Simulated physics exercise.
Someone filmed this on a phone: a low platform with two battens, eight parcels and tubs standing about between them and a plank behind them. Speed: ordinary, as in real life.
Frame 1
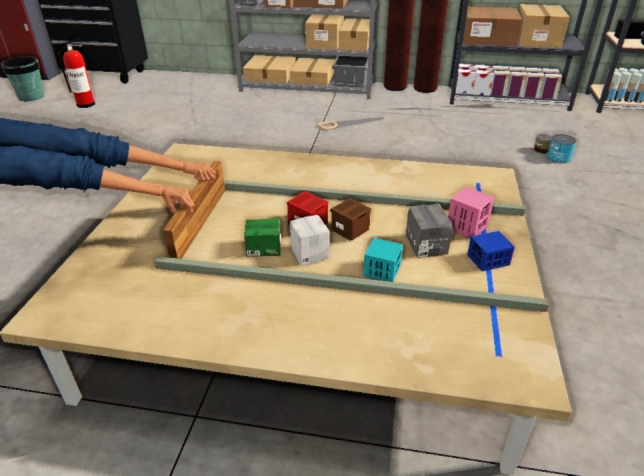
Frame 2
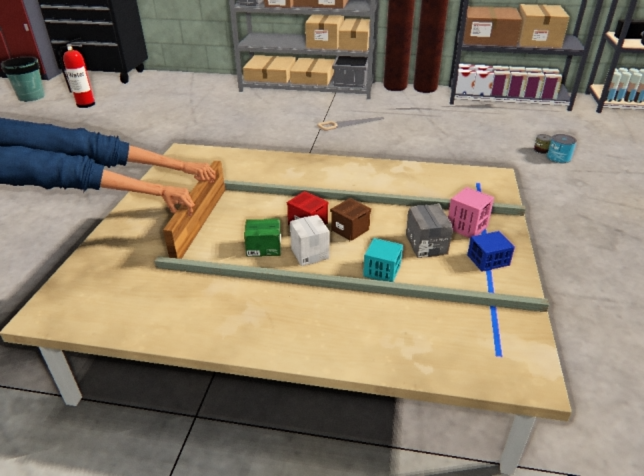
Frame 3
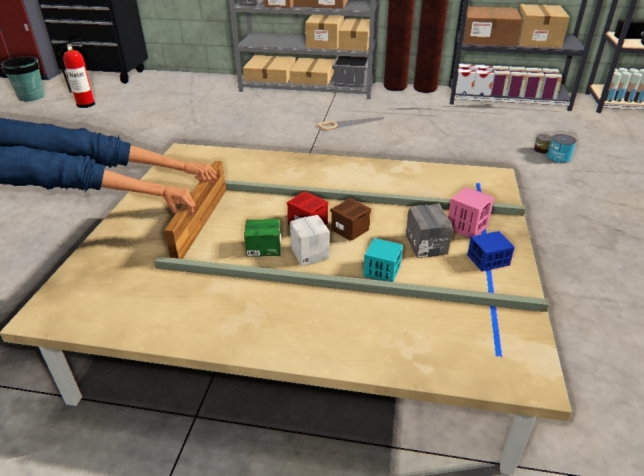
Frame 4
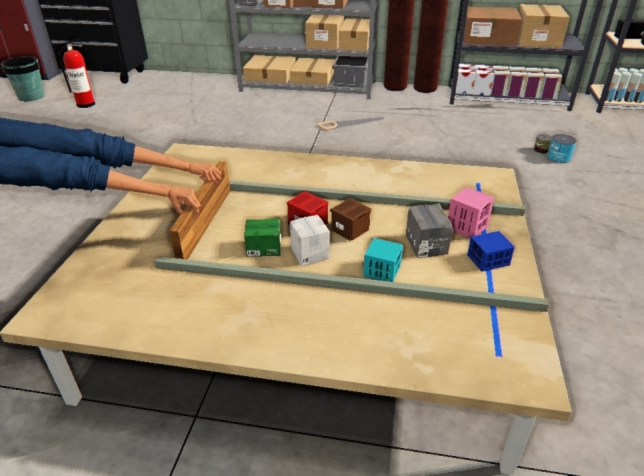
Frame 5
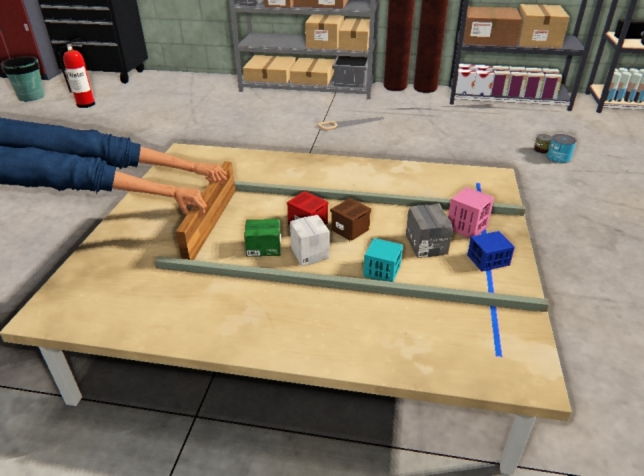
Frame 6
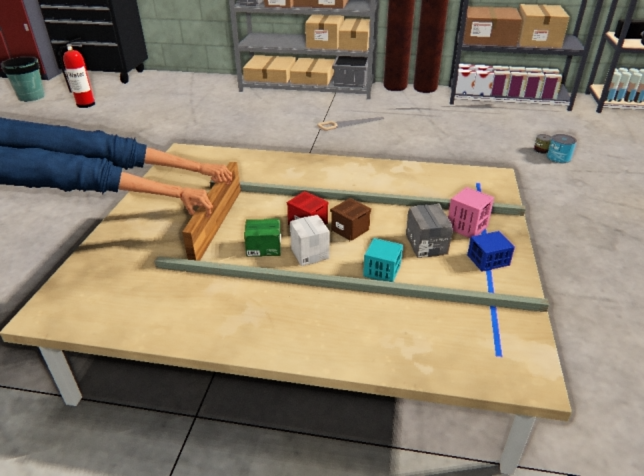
A wooden plank, gripped by two hands in blue sleeves, rests at the left end of two battens on a low platform, then slides slightly right. Ahead of it, eight coloured boxes and crates stay still, the blue and pink crates beside a strip of blue tape.
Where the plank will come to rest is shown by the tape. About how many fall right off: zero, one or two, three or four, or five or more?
The ones that plunge will number five or more.
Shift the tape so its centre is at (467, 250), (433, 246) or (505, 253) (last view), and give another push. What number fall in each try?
The counts: 3, 1 and 6.
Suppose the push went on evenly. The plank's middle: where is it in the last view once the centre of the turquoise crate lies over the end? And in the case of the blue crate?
The middle is at (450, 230) when it's the turquoise crate, and at (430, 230) when it's the blue crate.
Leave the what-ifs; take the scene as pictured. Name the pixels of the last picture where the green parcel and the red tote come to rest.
Final positions: Near (512, 266); near (503, 226).
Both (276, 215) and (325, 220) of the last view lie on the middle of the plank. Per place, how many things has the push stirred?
At the first spot the count is 2, and at the second it is 5.
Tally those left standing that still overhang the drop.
Count of overhanging things: 0.
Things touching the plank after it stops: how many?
2 in contact.
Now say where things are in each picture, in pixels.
In the first picture, blue crate (490, 251); pink crate (470, 213); grey parcel (428, 230); plank (198, 208); tape (487, 252).
In the second picture, pink crate (470, 213); plank (198, 208).
In the third picture, grey parcel (428, 230); white box (310, 241).
In the fourth picture, blue crate (490, 251); green parcel (263, 237).
In the fifth picture, pink crate (470, 213); brown tote (351, 220).
In the sixth picture, blue crate (490, 251); pink crate (470, 213); grey parcel (428, 230); plank (215, 209); tape (487, 252).
Soon after, none off yet; blue crate at rest near (490, 251); pink crate at rest near (470, 213); grey parcel at rest near (428, 230).
In the end, the number that fall off is five or more; gone, white box, brown tote, turquoise crate, grey parcel, pink crate and blue crate.
